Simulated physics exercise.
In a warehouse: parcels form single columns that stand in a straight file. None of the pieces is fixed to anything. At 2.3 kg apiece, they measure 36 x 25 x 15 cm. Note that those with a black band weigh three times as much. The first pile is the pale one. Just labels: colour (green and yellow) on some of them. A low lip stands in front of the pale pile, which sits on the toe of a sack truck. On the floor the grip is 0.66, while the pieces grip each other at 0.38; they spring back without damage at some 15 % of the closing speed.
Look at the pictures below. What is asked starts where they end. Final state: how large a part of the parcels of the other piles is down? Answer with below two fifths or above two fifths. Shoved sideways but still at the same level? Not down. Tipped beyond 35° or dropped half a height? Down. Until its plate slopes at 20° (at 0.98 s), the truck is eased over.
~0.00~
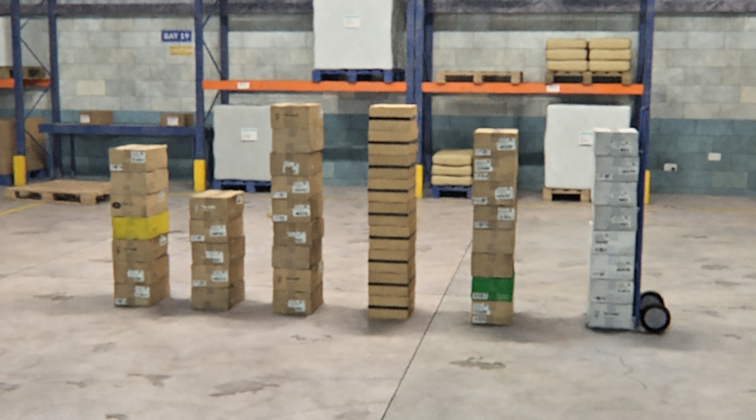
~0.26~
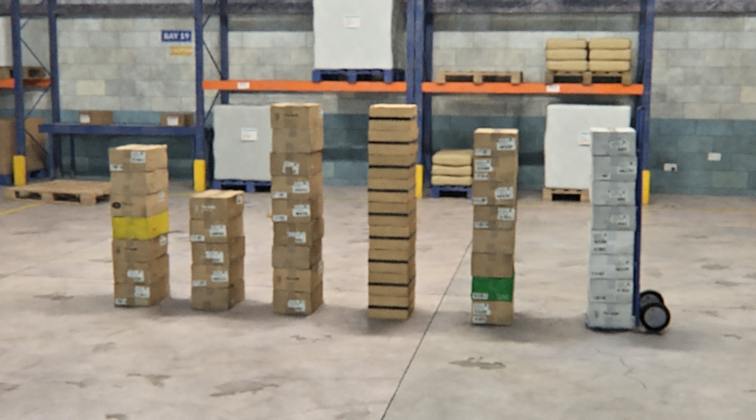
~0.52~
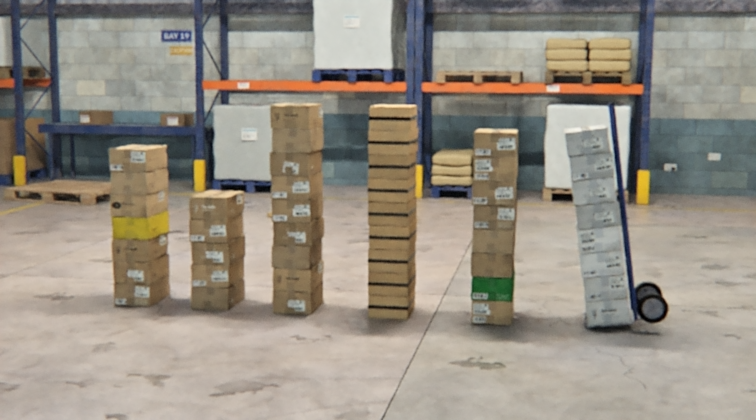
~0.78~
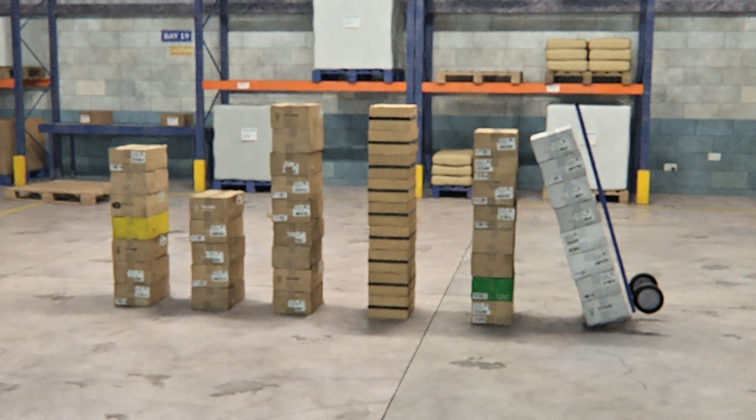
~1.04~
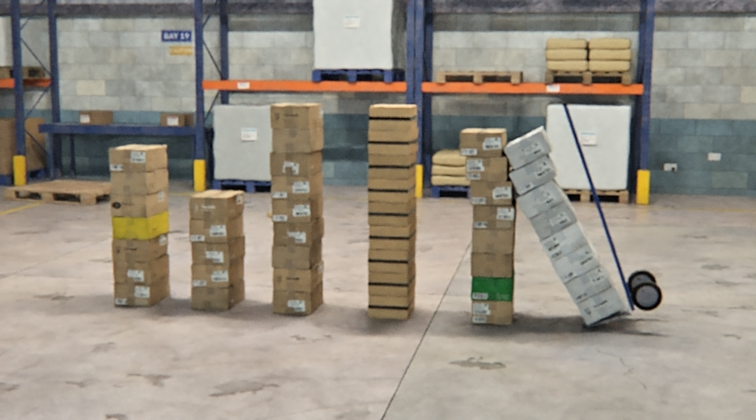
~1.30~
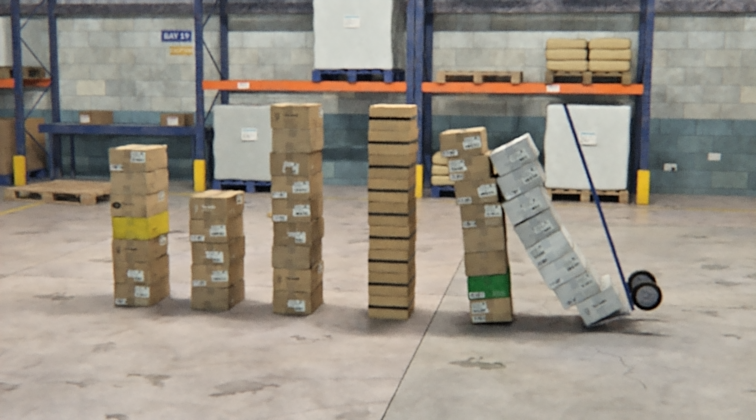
Below two fifths.
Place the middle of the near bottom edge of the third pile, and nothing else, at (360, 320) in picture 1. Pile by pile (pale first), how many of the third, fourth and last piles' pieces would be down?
The third pile ends with 9 down, the fourth with 9, the last with 6.
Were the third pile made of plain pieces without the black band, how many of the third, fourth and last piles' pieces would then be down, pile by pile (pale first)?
Count down, pile by pile - third 8, fourth 7, last 7.
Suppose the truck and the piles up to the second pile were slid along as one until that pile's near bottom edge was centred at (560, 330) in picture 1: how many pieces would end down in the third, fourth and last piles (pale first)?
Down per pile: Third 0; fourth 0; last 0.
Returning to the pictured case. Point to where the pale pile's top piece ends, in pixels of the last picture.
The top piece finishes near (467, 186).
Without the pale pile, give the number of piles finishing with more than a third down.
The number of such piles is 0.
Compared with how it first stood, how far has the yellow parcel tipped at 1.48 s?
It sits at about 0 degrees.
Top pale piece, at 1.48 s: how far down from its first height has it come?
I'd put it at close to 15 cm below where it started.
After 1.48 s, 8 of the pale pile down; none of the 38 other parcels down, 8 disturbed; green parcel 13° from how it stood.
After 1.74 s, 8 of the pale pile down; none of the 38 other parcels down, 11 disturbed; green parcel 23° from how it stood.
In the end (2.5 s), 8 of the pale pile down; none of the 38 other parcels down, 16 disturbed; green parcel 26° from how it stood; yellow parcel unmoved. That is 0 per cent. From the last view, middles, green parcel near (464, 282), yellow parcel near (141, 224).
